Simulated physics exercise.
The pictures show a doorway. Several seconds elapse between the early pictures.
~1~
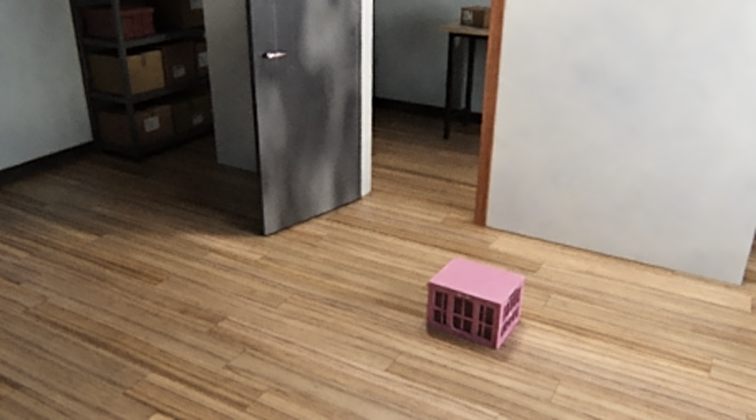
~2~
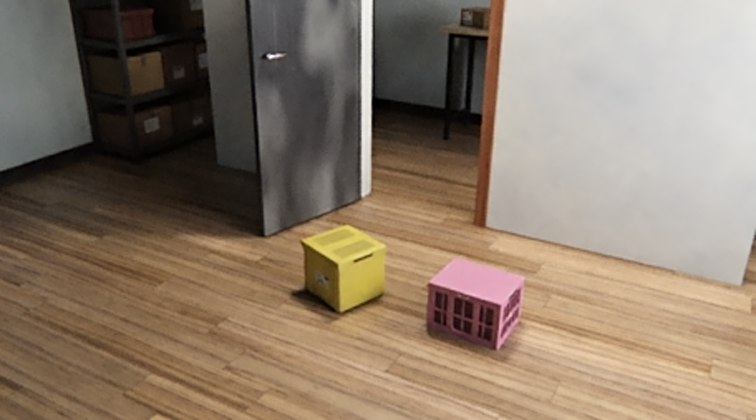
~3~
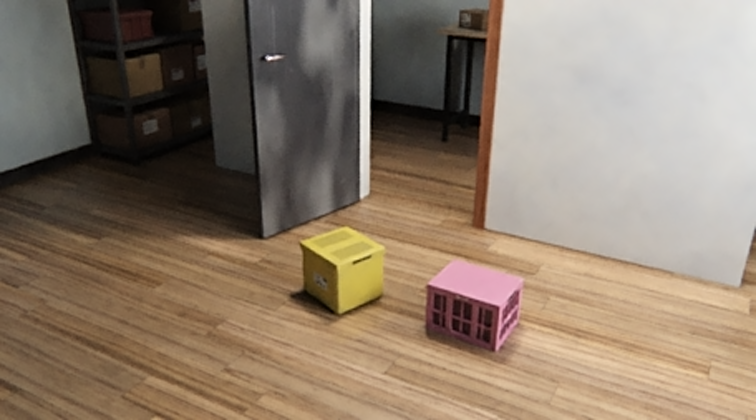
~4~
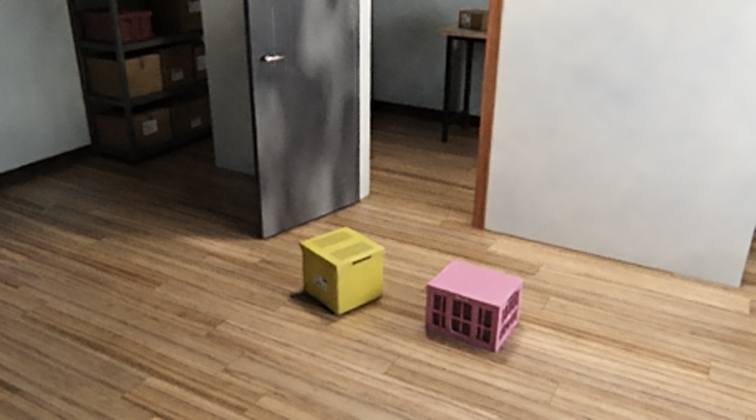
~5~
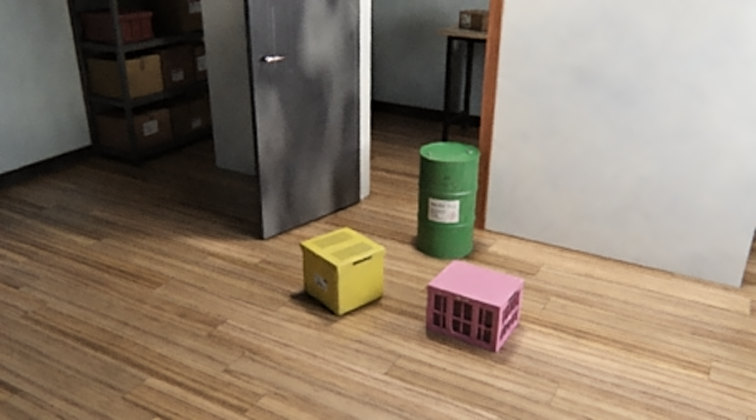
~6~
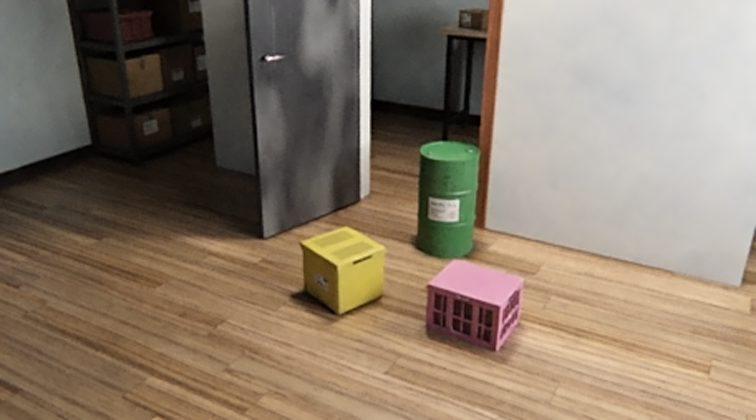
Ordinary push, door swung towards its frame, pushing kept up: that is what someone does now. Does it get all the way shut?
When it's pushed, the door catches on something on the way.
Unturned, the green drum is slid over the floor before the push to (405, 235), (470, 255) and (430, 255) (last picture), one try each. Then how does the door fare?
In the first case it is blocked; in the second case it shuts; in the third case it jams.
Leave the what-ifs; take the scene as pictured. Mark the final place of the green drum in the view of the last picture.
Pretty much around (455, 198), I'd say.
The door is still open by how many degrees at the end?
Near 30° open.
Then, 0.70 s on from there, open by 85°.
Then, 1.10 s on from there, open by 62°.
Then, 1.50 s on from there, open by 36°.
In the end, open by 31°; all 3 unmoved. At the end, from the last picture's camera, green drum near (455, 198).
